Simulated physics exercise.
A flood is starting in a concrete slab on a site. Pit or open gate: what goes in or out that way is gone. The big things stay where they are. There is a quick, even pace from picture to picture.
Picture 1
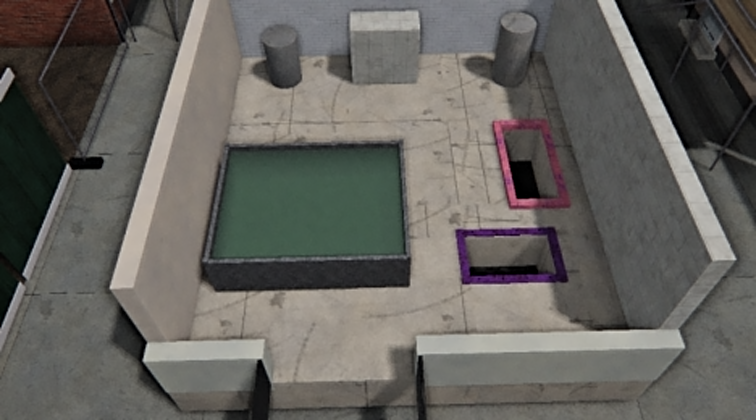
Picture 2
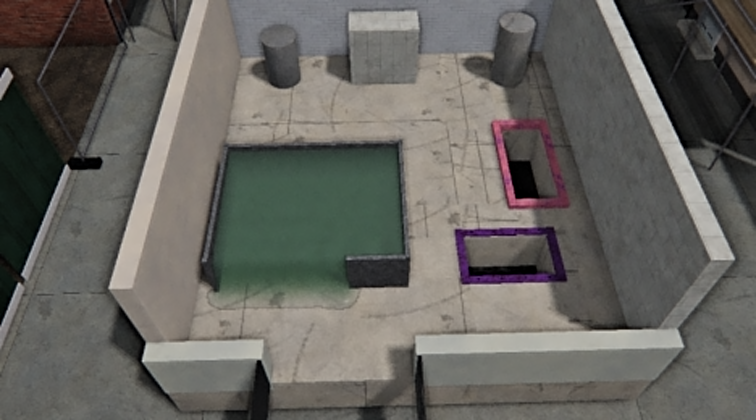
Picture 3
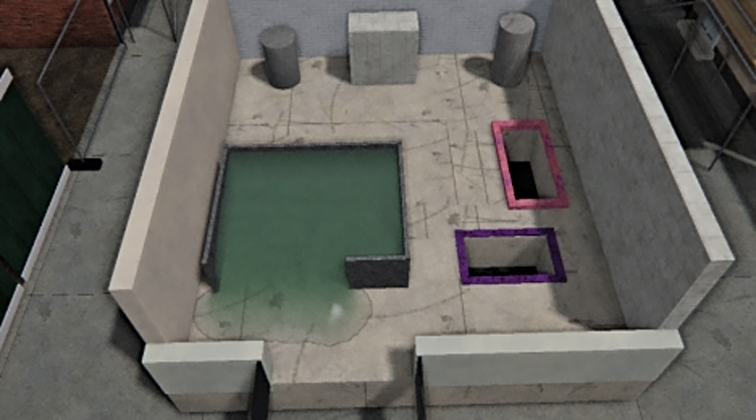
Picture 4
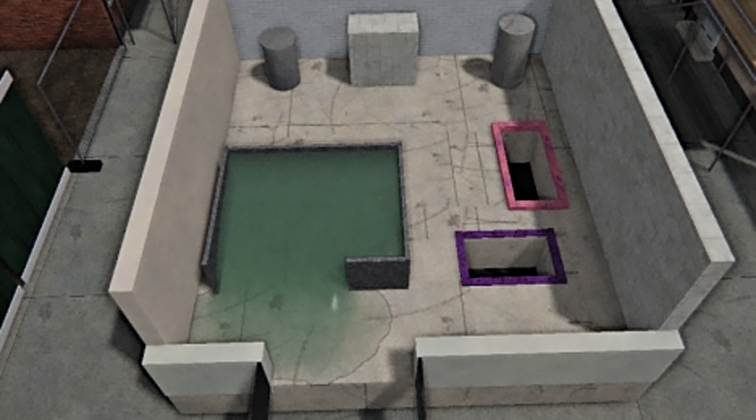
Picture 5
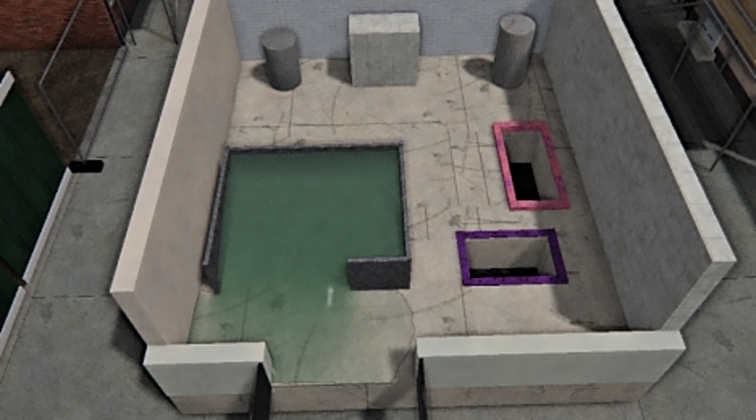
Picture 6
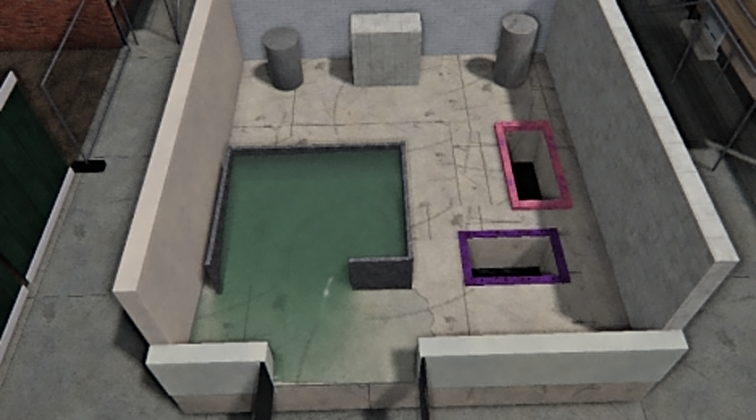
On a walled concrete slab, part of the front wall of a dark-edged tank disappeared, and green water poured out, spreading forward across the floor to the gap in the low front wall.
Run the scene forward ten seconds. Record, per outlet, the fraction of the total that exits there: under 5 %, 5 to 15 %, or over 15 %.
Log: Gate - over 15 %; pink pit - under 5 %; purple pit - under 5 %.
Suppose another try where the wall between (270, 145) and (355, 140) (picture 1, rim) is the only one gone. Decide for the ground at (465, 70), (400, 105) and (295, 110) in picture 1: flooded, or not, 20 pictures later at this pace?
Taking them in order, I'd say swamped, swamped and swamped.
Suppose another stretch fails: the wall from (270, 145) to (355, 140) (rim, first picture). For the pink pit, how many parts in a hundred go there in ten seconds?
The pink pit takes 6 per cent.
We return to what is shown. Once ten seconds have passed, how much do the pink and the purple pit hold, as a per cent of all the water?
0 in a hundred, then 0 in a hundred.
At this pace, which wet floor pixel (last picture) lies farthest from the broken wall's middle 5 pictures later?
The flood front should get to about (510, 360).
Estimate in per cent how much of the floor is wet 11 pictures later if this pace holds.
Estimated share: About 15 %.
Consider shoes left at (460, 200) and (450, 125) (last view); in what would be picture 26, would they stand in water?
First spot spared; second spot spared.
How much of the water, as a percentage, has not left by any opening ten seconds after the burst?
I'd put it at about 44 per cent.
A moment on, water covers 10 % of the floor; the gate 10 %, the pink pit 0 %, the purple pit 0 %.
Next, water covers 15 % of the floor; the gate 21 %, the pink pit 0 %, the purple pit 0 %.
Then, water covers 35 % of the floor; the gate 33 %, the pink pit 0 %, the purple pit 0 %.
Later, water covers 50 % of the floor; the gate 45 %, the pink pit 0 %, the purple pit 0 %.
In the end, water covers 85 % of the floor; the gate 56 %, the pink pit 0 %, the purple pit 0 %.
